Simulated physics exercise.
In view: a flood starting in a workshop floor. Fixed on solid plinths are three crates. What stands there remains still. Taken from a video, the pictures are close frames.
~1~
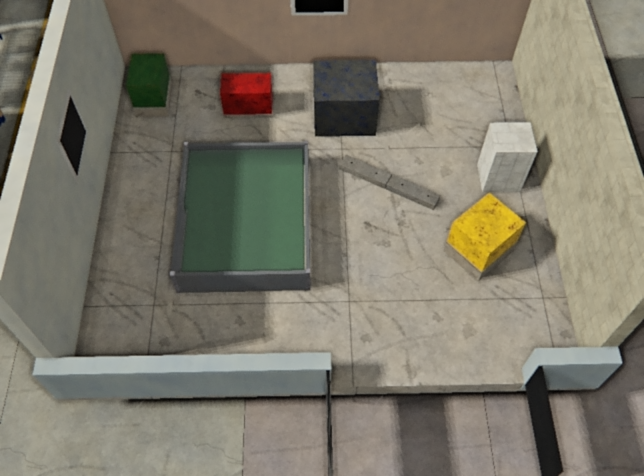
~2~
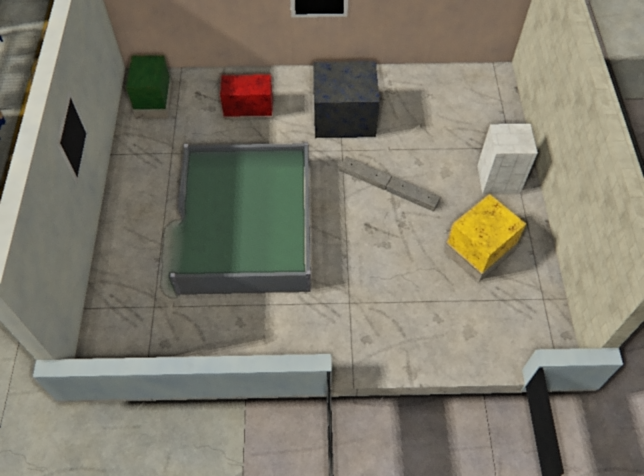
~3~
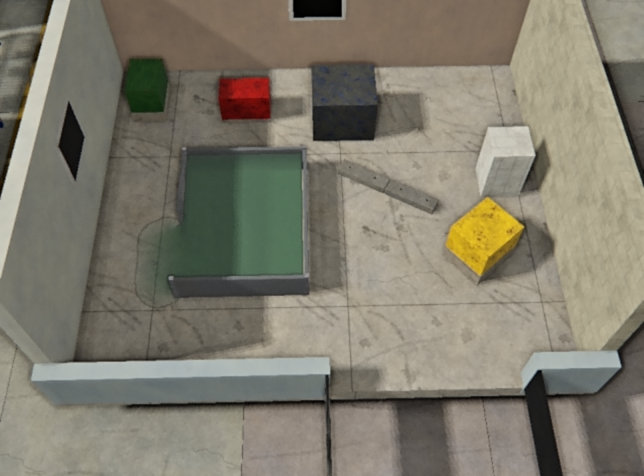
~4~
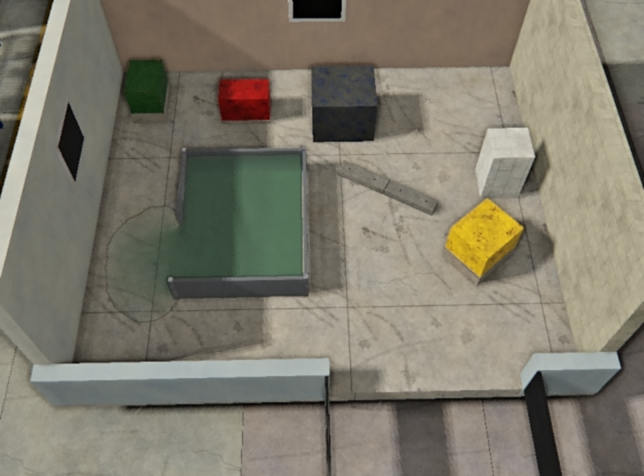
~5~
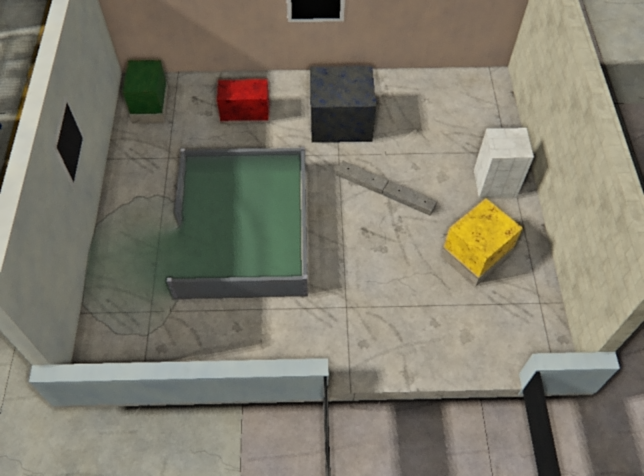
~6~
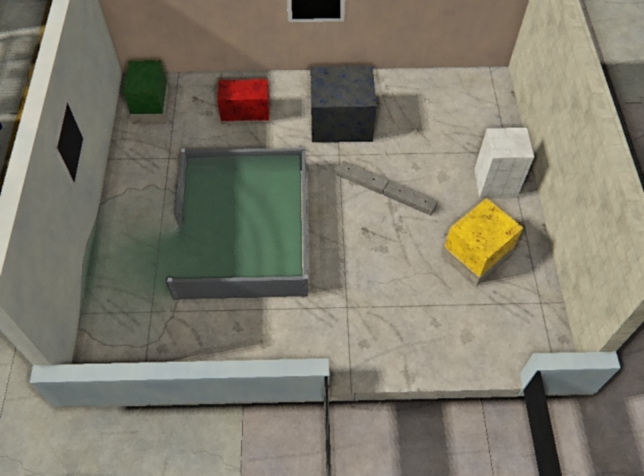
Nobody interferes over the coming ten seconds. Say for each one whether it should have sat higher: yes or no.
Yellow crate - no; red crate - yes; green crate - no.
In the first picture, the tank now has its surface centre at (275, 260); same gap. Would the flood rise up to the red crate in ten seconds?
The red crate is flooded.
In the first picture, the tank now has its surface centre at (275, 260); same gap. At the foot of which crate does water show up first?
Green crate.
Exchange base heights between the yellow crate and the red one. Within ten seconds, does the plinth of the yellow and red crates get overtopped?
Taking them in turn, the yellow crate is drenched, then the red crate stays clear.
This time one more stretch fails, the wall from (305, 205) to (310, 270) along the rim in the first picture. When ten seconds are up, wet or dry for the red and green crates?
Within ten seconds the red crate stays untouched and the green crate stays untouched.
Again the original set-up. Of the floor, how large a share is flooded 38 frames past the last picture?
That should be about 65 %.
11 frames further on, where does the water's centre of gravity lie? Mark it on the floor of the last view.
Close to (193, 249).
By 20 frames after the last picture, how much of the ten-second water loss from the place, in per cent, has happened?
It comes to around 0 per cent.
A moment on, water covers 10 % of the floor; the yellow crate not reached, the red crate not reached, the green crate not reached.
Next, water covers 20 % of the floor; the yellow crate not reached, the red crate not reached, the green crate water round its plinth.
Then, water covers 40 % of the floor; the yellow crate not reached, the red crate water round its plinth, the green crate water round its plinth.
Later, water covers 65 % of the floor; the yellow crate water round its plinth, the red crate water round its plinth, the green crate water round its plinth.
In the end, water covers 95 % of the floor; the yellow crate stayed above the water, the red crate was topped, the green crate stayed above the water.
